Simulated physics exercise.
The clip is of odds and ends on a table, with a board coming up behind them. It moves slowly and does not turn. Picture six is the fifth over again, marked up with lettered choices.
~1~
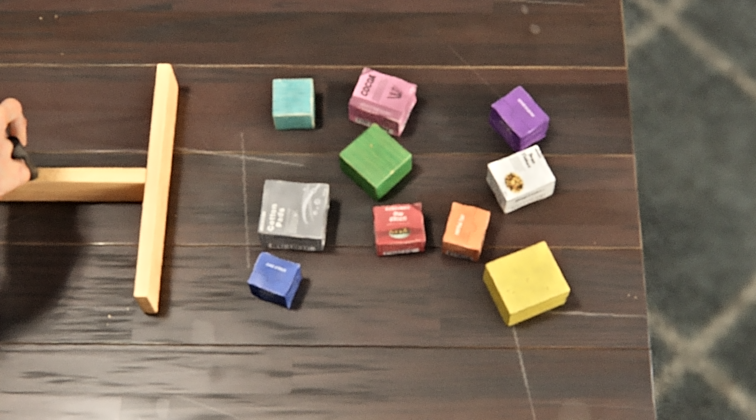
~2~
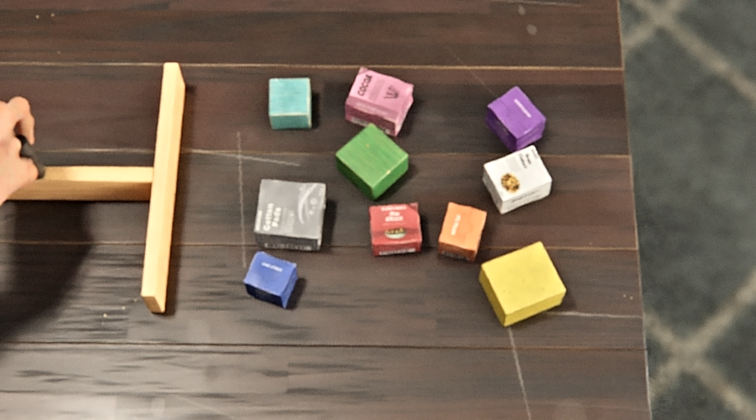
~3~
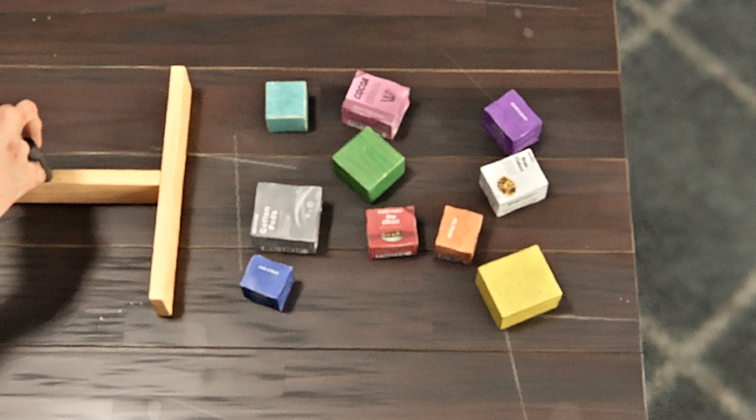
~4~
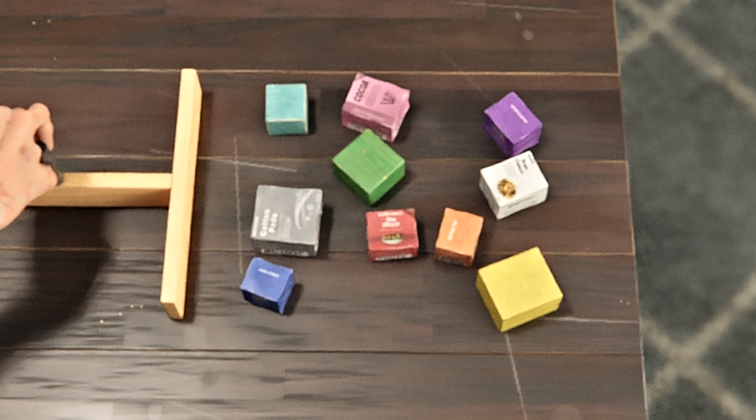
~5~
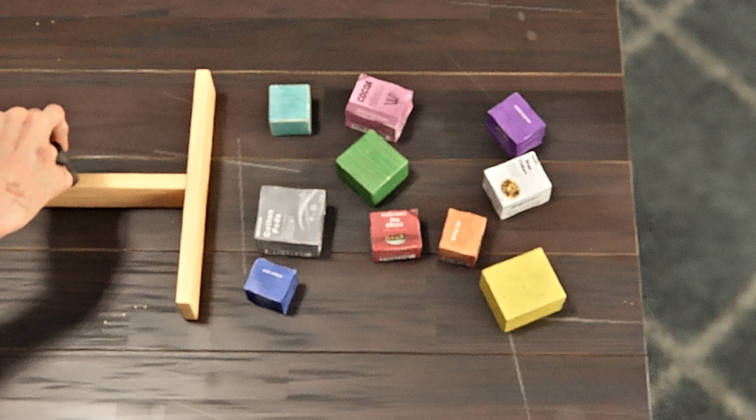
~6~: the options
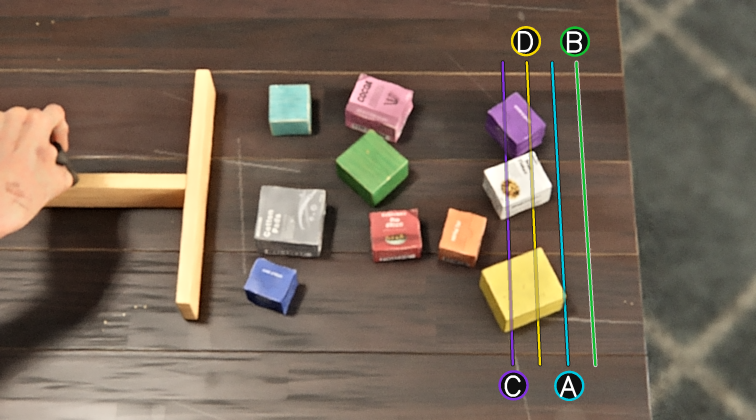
The video shows a hand sliding a wooden board slowly to the right across a dark wooden surface, closing some of the gap to a group of colourful small boxes and blocks, which stay in place relative to the surface.
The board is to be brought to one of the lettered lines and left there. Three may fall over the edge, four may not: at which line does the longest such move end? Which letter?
Up to line D.
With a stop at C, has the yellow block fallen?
No.
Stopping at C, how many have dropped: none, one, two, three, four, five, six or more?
In all, one.
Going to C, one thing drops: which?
The orange packet goes over.
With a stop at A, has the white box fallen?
Yes.
On the marked copy, A at (560, 205); B at (585, 205); C at (507, 205); D at (533, 205).
With D. Early on, board (315, 182); pink packet (396, 107); turquoise block (346, 111).
Further on, board (439, 183); orange packet (579, 238); purple box (560, 132).
At the end, board (532, 184); orange packet over the edge; purple box over the edge; two fallen.
As for the rest, A drops four; B drops six; C is within the limit but short.
